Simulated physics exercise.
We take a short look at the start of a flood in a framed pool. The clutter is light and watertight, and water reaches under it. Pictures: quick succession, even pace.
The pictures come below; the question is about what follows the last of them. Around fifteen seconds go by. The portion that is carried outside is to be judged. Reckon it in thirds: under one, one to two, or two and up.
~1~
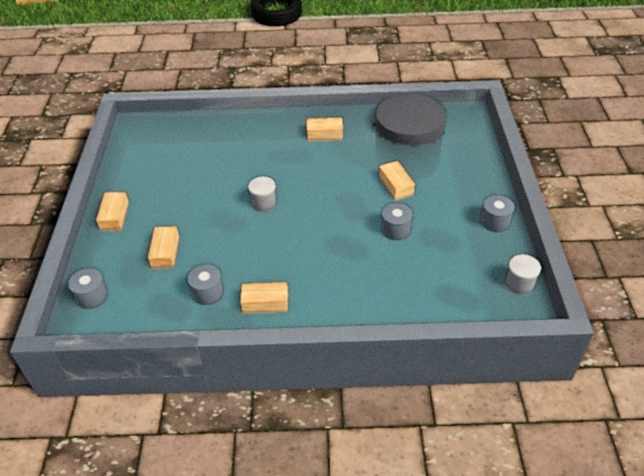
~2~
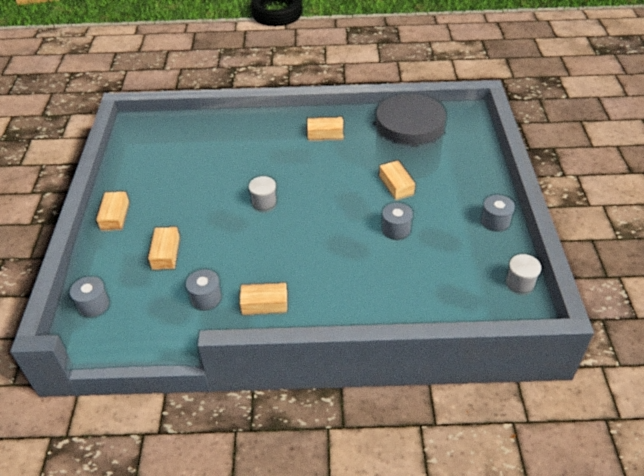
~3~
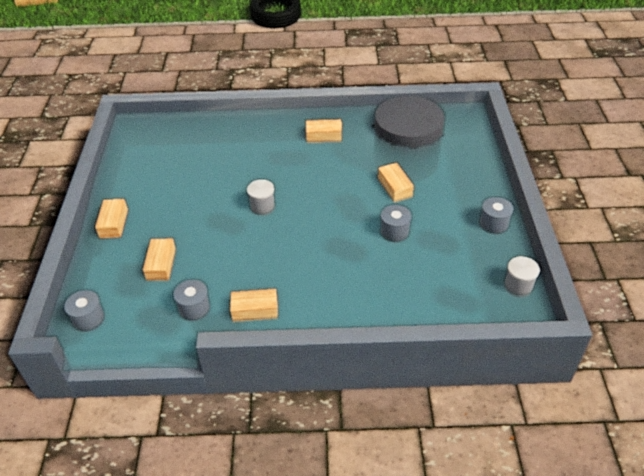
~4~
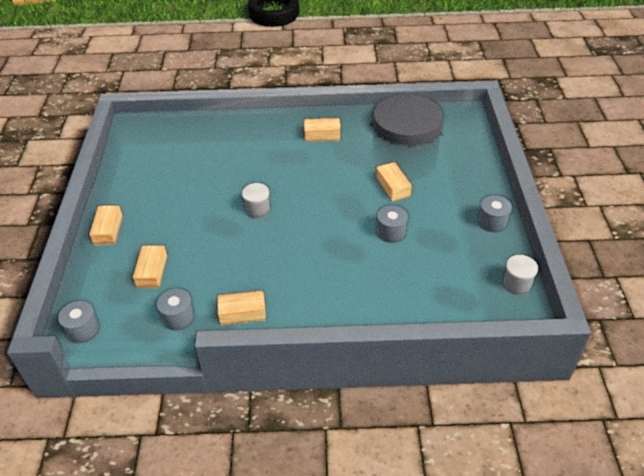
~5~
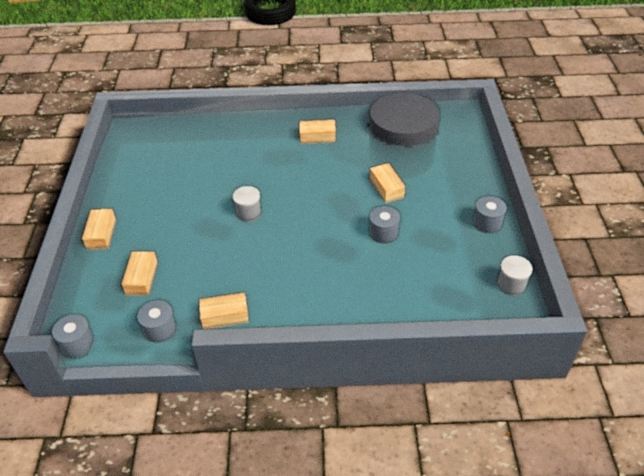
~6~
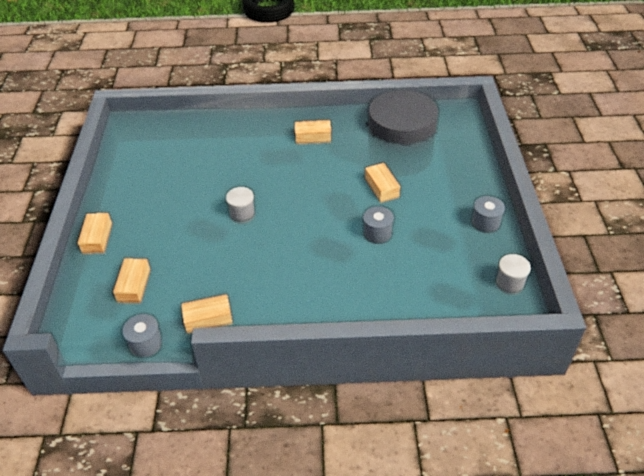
From what I can see, the part that leaves comes to one third through two thirds.
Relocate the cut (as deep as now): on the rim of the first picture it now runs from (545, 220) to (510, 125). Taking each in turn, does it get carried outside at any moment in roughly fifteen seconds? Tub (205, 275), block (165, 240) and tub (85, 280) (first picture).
Taking them one after another, held back, then held back, then held back.
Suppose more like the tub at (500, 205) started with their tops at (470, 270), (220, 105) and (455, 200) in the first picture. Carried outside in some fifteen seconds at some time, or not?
The first does not leave, the second does not leave, and the third does not leave.
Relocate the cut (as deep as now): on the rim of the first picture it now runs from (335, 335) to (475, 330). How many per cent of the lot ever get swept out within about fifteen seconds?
It comes to some 20 per cent of the lot.
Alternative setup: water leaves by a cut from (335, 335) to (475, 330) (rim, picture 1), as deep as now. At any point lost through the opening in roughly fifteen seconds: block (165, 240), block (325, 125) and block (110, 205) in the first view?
In the order given: Remains, remains, remains.
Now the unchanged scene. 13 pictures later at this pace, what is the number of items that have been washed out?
I get 4.
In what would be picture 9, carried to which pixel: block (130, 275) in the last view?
(112, 309).
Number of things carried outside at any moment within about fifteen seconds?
I make it 5 of them.
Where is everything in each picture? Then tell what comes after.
A tub at (204, 277) floats; a block at (264, 292) floats; 0 of 11 have shifted, in the first picture.
A tub at (202, 282) floats, close to its start; a block at (263, 294) floats; 0 of 11 have shifted, in the second picture.
A tub at (190, 292), afloat, close to its start; a block at (254, 300) floats, close to its start; 4 of 11 have shifted, in the third picture.
A tub at (174, 302), afloat, close to its start; a block at (241, 303), afloat, close to its start; 6 of 11 have shifted, in the fourth picture.
A tub at (155, 314) floats, a stride from its start; a block at (223, 306), afloat, close to its start; 7 of 11 have shifted, in the fifth picture.
A tub at (140, 328) floats, a stride from its start; a block at (206, 309), afloat, a stride from its start; 9 of 11 have shifted, in the sixth picture.
A moment on, 3 of 11 are out; 8 afloat.
Next, 4 of 11 are out; 7 afloat.
Later, 5 of 11 are out; 6 afloat.
In the end, 5 of 11 are out; 6 afloat.
